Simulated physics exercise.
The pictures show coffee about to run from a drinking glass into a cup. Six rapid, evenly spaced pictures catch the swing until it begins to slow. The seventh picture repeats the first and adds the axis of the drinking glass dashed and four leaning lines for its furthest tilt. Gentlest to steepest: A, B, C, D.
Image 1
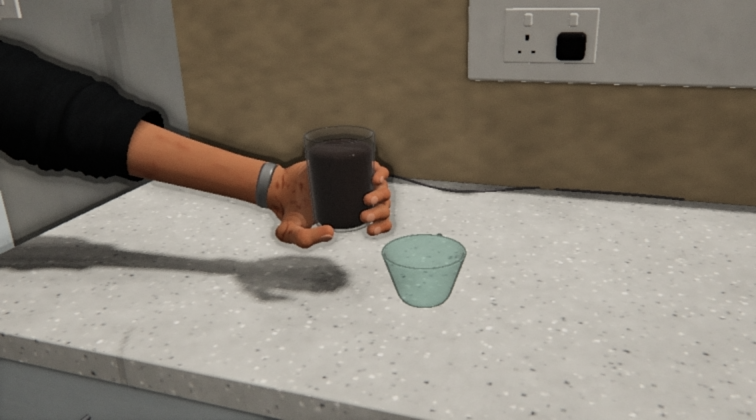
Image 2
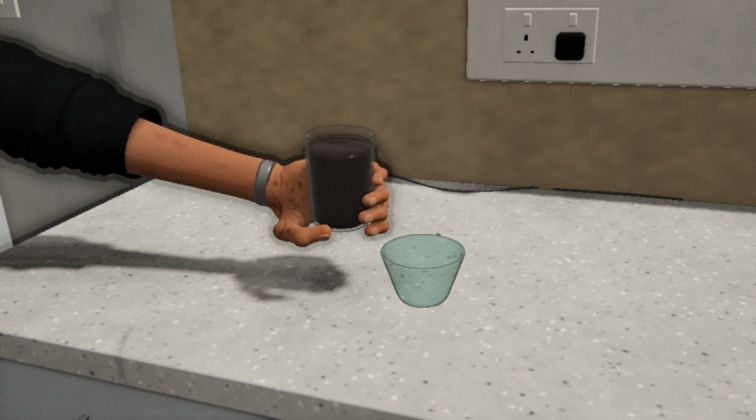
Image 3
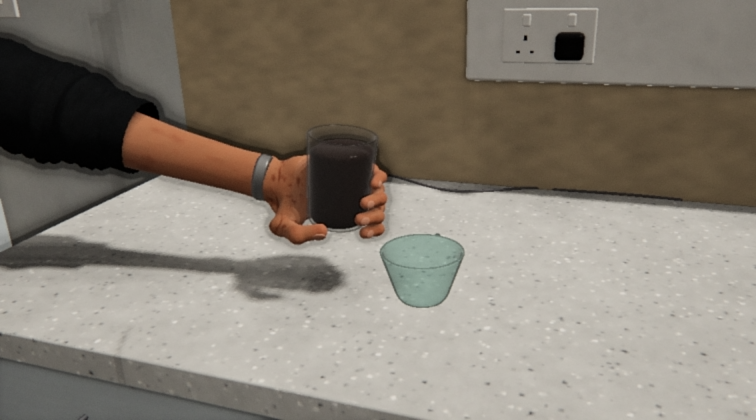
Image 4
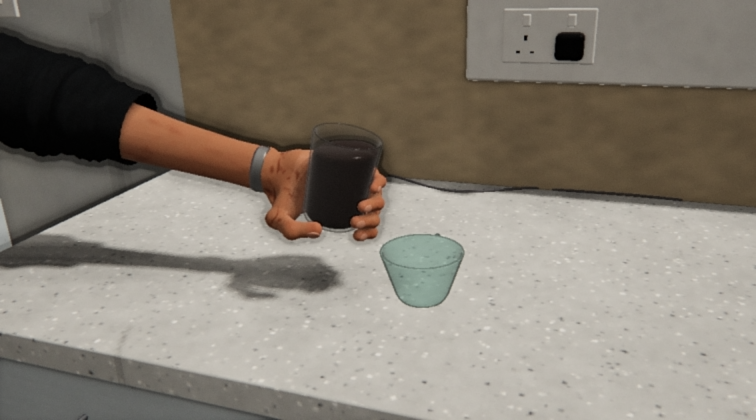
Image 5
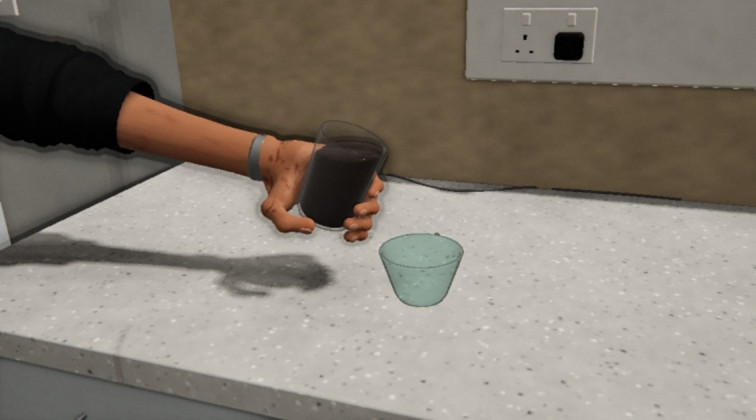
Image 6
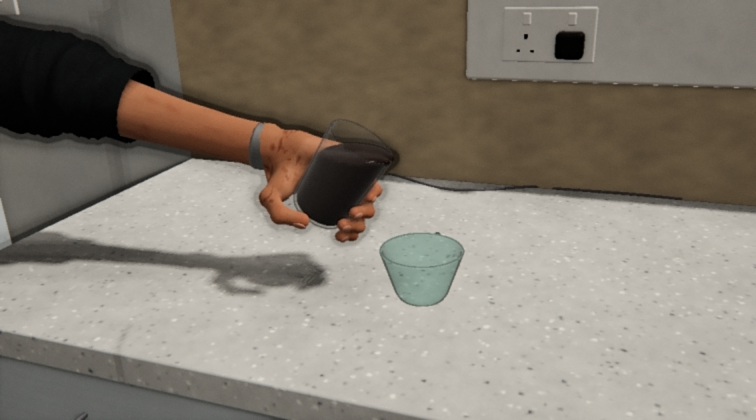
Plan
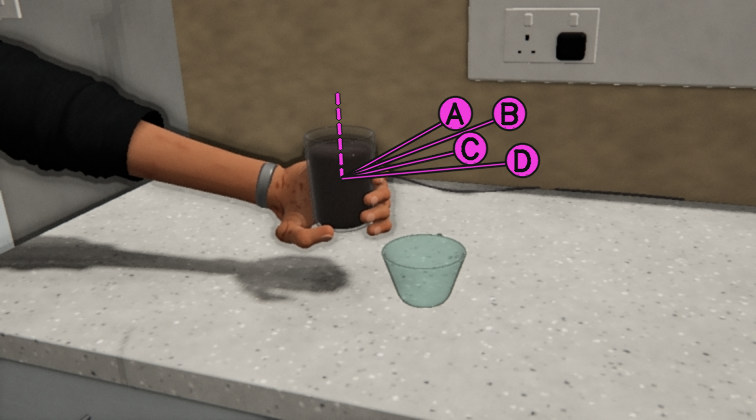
On a speckled pale countertop below a wall socket, a hand reaching in from the left holds a glass of dark liquid upright, beside a small greenish cup. The hand then gradually tilts the glass to the right, and the liquid shifts up to the rim.
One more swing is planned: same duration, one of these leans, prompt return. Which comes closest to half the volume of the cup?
The answer is line B.
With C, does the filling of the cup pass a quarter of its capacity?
Yes, clearly.
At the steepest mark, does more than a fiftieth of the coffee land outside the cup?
Yes.
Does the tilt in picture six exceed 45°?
No, it does not.
On the marked copy, A at (441, 123); B at (494, 120); C at (454, 152); D at (506, 163).
If A is chosen, the cup ends with about 39 % of what it can hold.
If B is chosen, the cup ends with about 53 % of what it can hold.
If C is chosen, the cup ends with about 62 % of what it can hold; 8 % of the coffee is spilt.
If D is chosen, the cup ends with about 63 % of what it can hold; 21 % of the coffee is spilt.
